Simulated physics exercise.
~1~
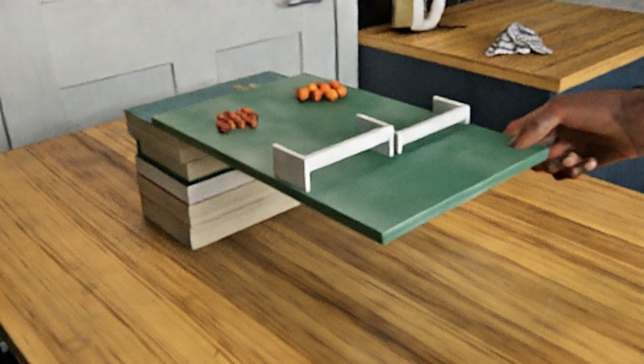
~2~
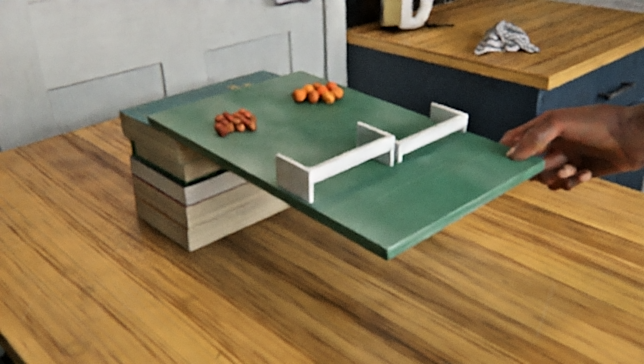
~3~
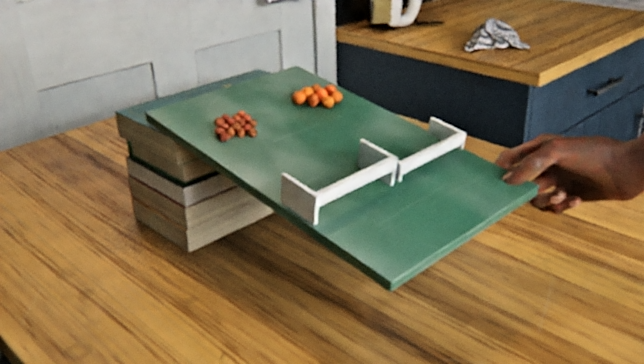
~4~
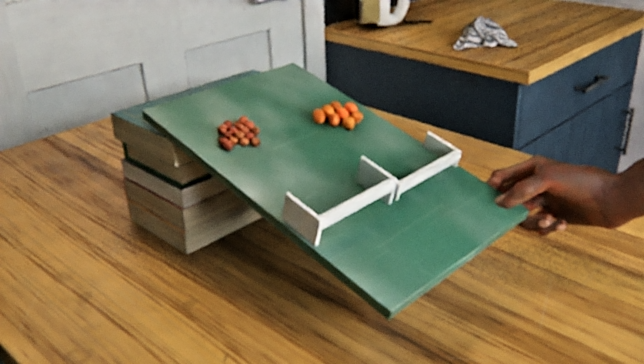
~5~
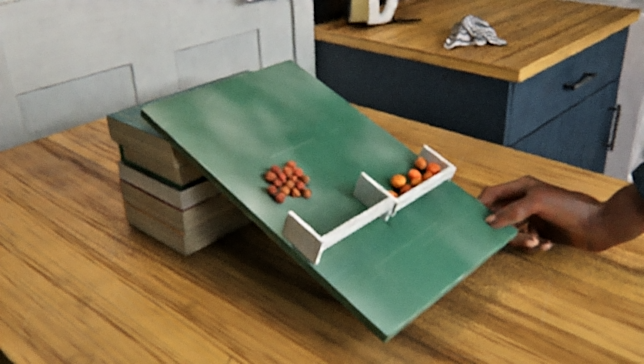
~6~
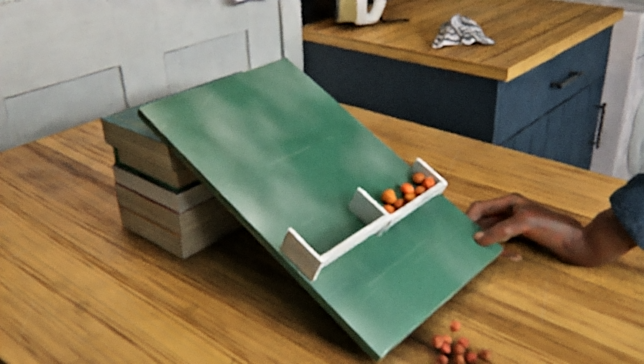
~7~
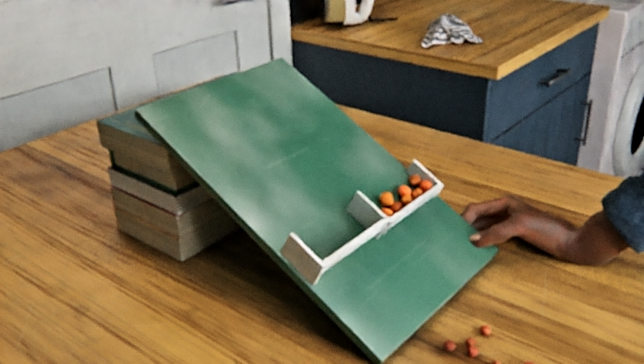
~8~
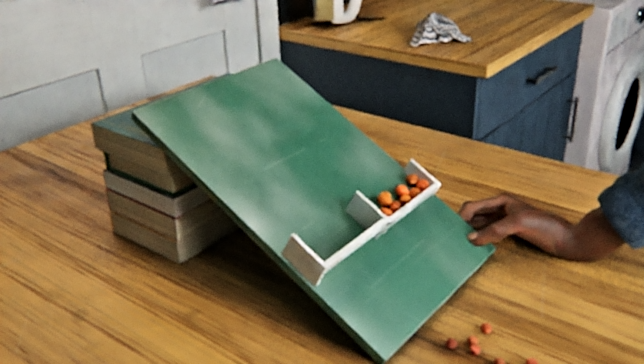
At first, a hand holds one end of a green board almost level, its other end resting on a stack of books on a wooden counter. Two small heaps of reddish and orange pieces sit near the raised end, above two white barriers. The hand gradually lowers its end, and the orange heap starts sliding down before the redder one follows. The orange pieces gather against the farther barrier, while the redder ones slip under the nearer barrier and spill onto the counter. Finally, the board rests steeply tilted, with the orange pieces still held and the others scattered below.
